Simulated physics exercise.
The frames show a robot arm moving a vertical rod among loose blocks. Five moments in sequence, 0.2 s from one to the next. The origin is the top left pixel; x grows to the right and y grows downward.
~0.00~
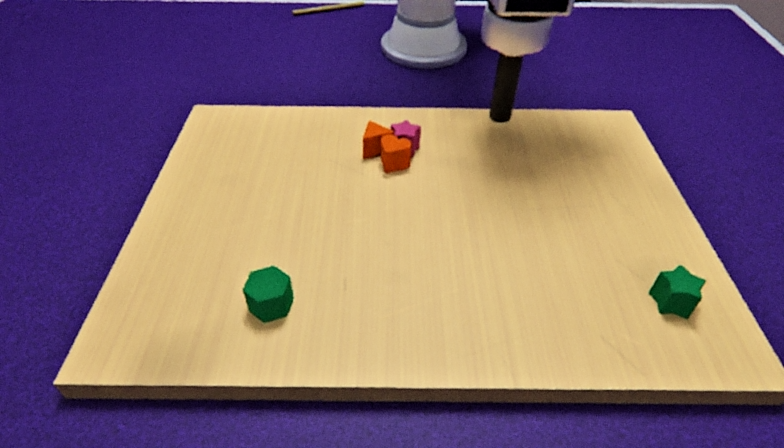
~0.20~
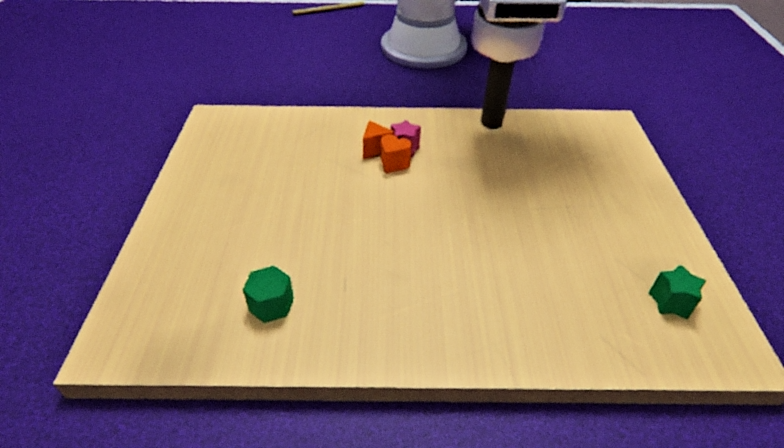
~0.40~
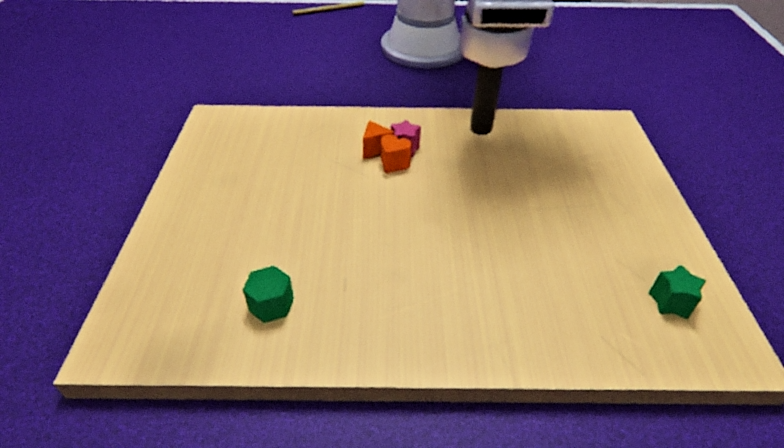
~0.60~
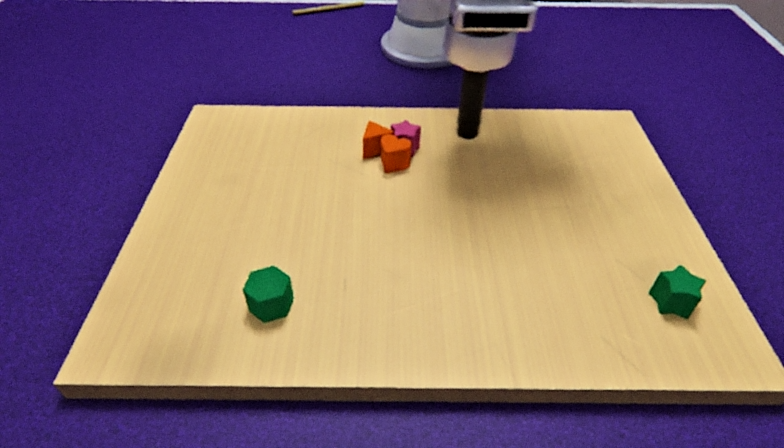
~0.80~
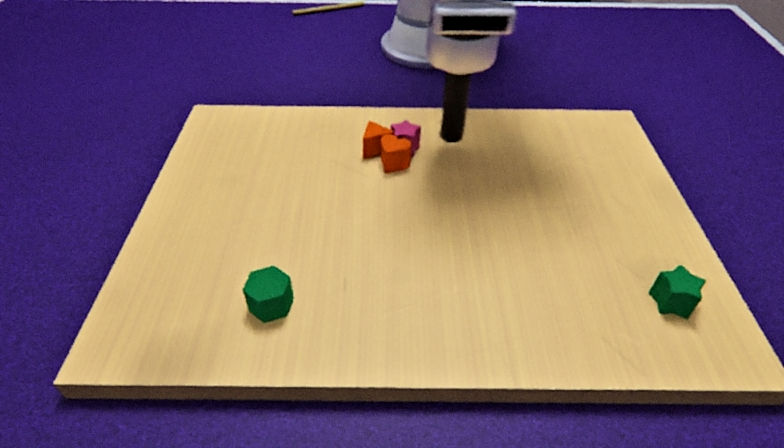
Robot arm moving a black vertical rod slowly left above a wooden board, orange, pink and green blocks staying still.
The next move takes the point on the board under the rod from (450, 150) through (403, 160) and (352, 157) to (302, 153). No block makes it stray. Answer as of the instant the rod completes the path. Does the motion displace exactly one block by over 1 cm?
No
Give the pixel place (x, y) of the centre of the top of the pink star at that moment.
It is going to be at (389, 125).
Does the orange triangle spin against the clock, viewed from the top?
No, I don't think so.
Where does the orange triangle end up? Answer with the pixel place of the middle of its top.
Most likely (349, 123).
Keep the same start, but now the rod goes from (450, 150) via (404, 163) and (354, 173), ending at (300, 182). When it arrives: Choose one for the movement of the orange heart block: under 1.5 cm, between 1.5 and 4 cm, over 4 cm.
Once the path ends, it will sit over 4 cm from where it is now.
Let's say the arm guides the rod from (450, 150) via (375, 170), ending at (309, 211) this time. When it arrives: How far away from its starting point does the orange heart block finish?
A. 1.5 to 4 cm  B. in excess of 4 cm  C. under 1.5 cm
I'll go with B - in excess of 4 cm.
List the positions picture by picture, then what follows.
The first picture shows rod's lower end at (500, 118); orange triangle at (376, 129); orange heart block at (394, 143); pink star at (405, 128).
The second picture shows rod at (492, 124); blocks still.
The third picture shows rod at (481, 130); blocks still.
The fourth picture shows rod at (467, 134); blocks still.
The fifth picture shows rod at (451, 137); orange triangle at (376, 129); orange heart block at (394, 143); pink star at (405, 128).
On the path given first. One third of the way, rod at (403, 146); orange triangle at (365, 126), turned 30° anticlockwise; orange heart block at (378, 145); pink star at (396, 126), turned 50° clockwise.
Two thirds of the way, rod at (350, 143); orange triangle at (352, 123); orange heart block at (335, 151), turned 70° anticlockwise; pink star at (389, 125), turned 85° clockwise.
At the end, rod at (300, 140); orange triangle at (349, 123), turned 25° clockwise; orange heart block at (328, 151), turned 110° anticlockwise; pink star at (389, 125), turned 85° clockwise.
